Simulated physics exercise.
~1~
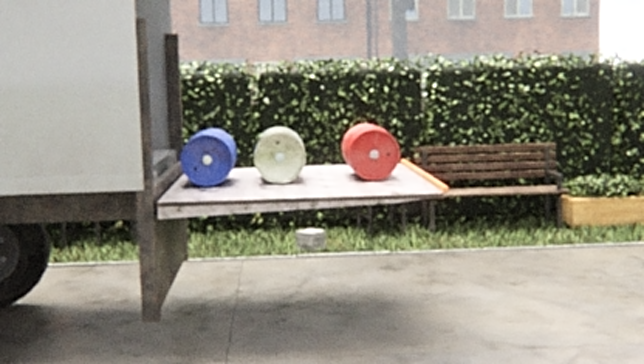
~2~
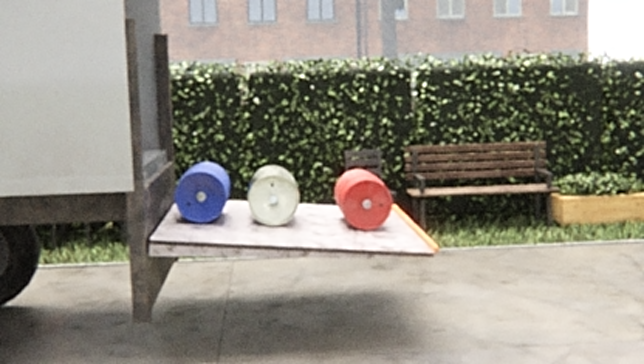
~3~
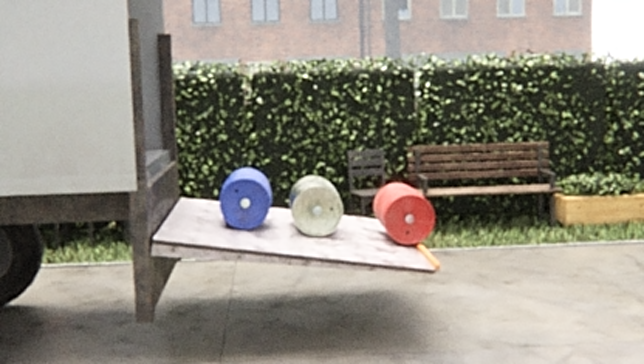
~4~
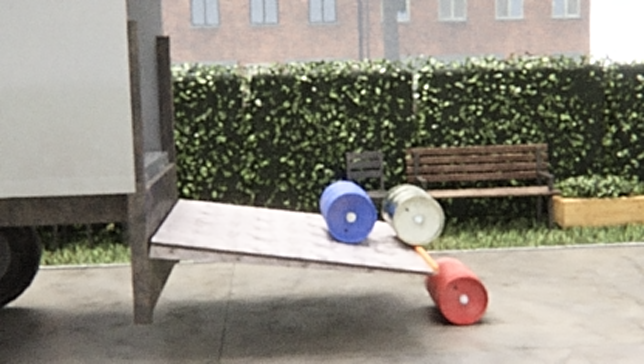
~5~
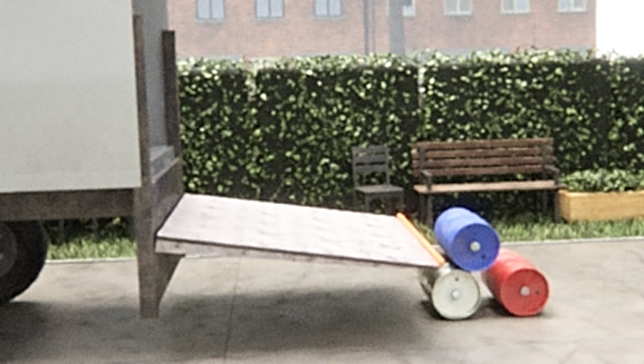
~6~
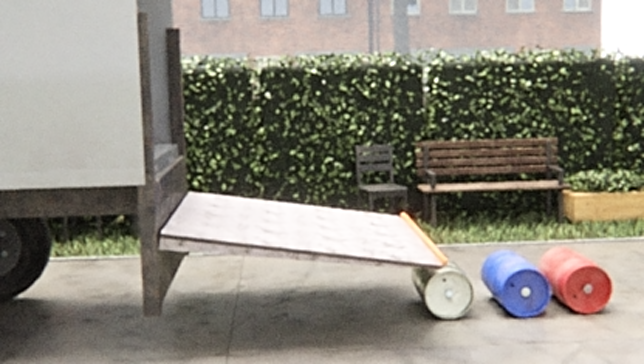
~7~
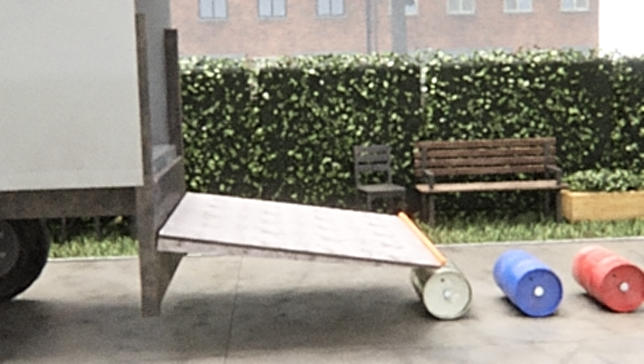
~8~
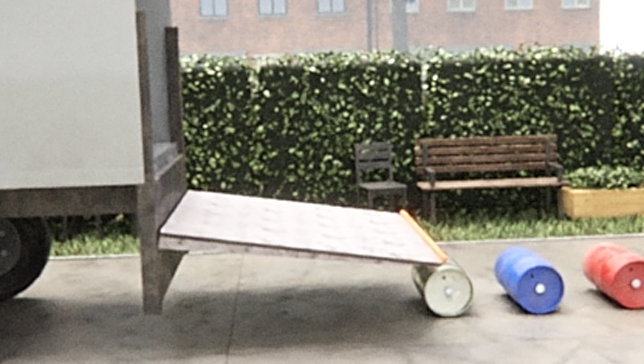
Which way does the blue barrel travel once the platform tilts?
The blue barrel rolls to the right, going down the platform and off its end onto the ground.
